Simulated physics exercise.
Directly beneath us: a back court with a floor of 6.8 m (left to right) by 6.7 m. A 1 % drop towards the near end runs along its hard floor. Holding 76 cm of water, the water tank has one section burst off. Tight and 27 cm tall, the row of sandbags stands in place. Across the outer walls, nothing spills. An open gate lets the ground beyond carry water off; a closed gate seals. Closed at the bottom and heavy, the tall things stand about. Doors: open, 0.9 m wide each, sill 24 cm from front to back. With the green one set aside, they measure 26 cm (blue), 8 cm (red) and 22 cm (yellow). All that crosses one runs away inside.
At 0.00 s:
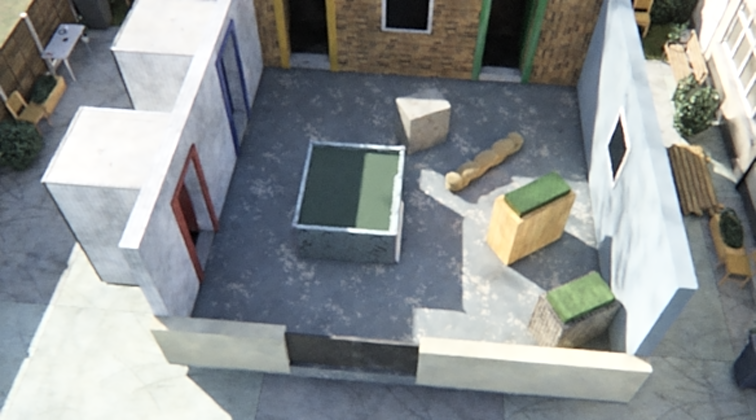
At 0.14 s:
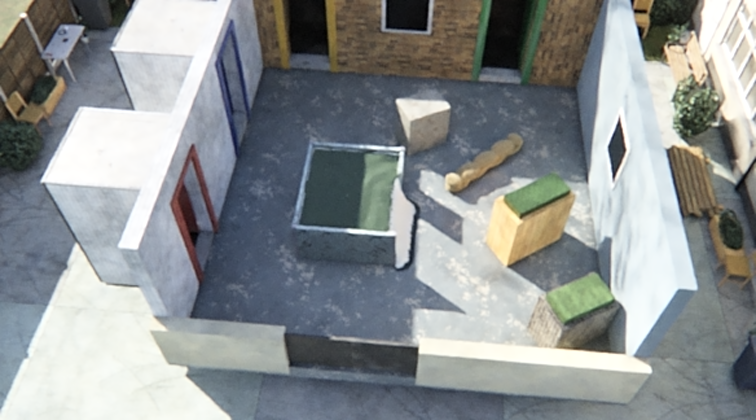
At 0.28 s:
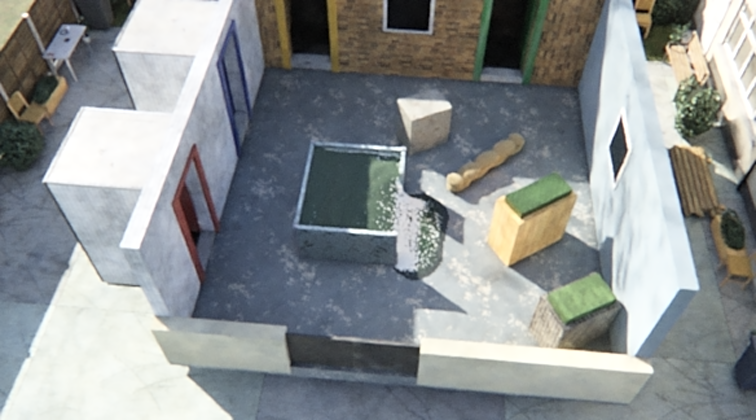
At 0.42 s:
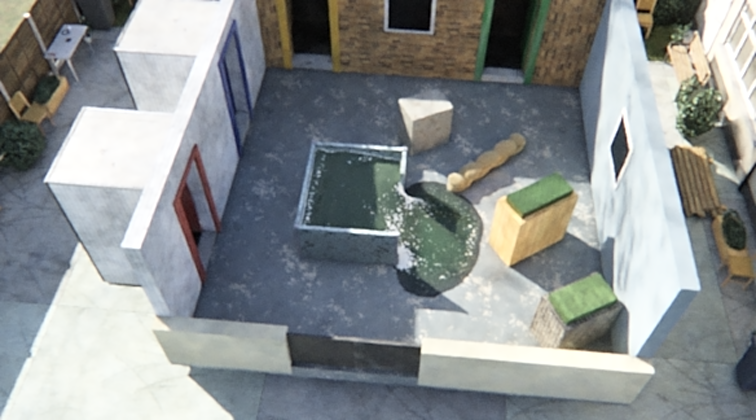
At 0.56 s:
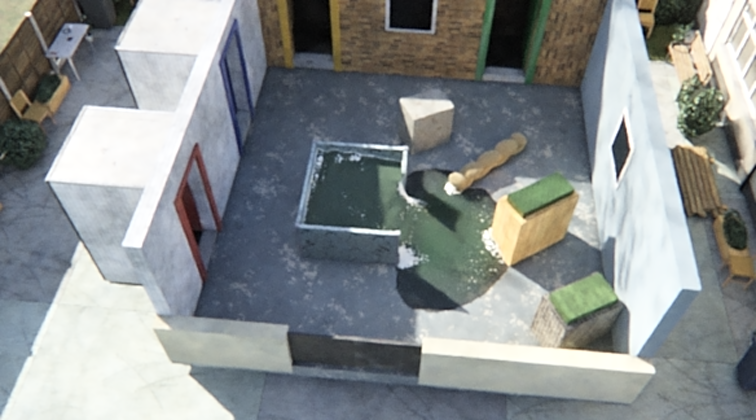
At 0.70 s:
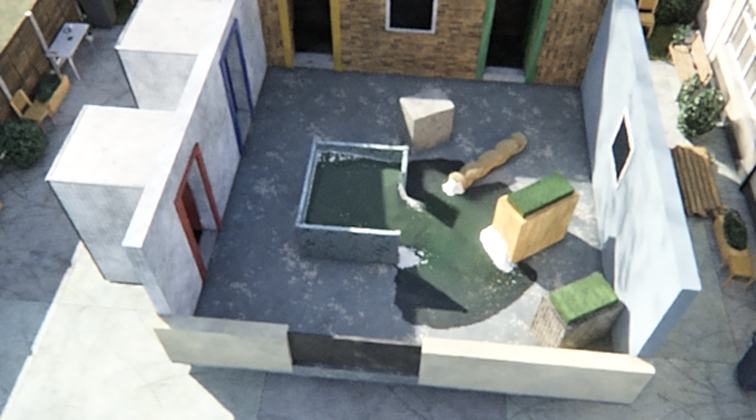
Dark green water pouring from the right side of a square tank, spreading across a walled courtyard floor around grass-topped blocks.
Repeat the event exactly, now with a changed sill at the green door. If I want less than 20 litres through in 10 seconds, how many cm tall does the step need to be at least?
You would need about 7 cm.
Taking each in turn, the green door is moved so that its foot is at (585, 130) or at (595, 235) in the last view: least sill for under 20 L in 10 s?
In turn: About 11.0 cm, about 10.5 cm.
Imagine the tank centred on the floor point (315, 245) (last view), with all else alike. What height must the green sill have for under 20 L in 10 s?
You'd need some 7.5 cm.
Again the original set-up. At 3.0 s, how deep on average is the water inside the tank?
It averages near 21 cm.
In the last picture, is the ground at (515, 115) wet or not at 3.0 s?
At that moment it's submerged.
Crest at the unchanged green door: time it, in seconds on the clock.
Peak time: About 4.5 s.
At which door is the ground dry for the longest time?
That would be the blue door.
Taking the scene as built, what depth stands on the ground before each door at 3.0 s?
Centimetres: Yellow = 0, red = 0, green = 6, blue = 0.
After 1.4 s water covers 25 % of the floor, deepest (46 cm) near (536, 322); it has not reached the green door.
After 3.0 s water covers 35 % of the floor, deepest (35 cm) near (610, 380); 6 cm at the green door, 0 litres in over its 17 cm sill.
After 10.0 s water covers 95 % of the floor, deepest (11 cm) near (469, 367); 4 cm at the green door, 0 litres in over its 17 cm sill.
At the green door as built, the water arrived by 2.8 s and peaked near 13 cm at 4.4 s.
With a sill of 5.5 cm, 34 litres would have come in within the 10 s; with 7.5 cm, 14 litres. So under 20 litres takes about 7 cm.
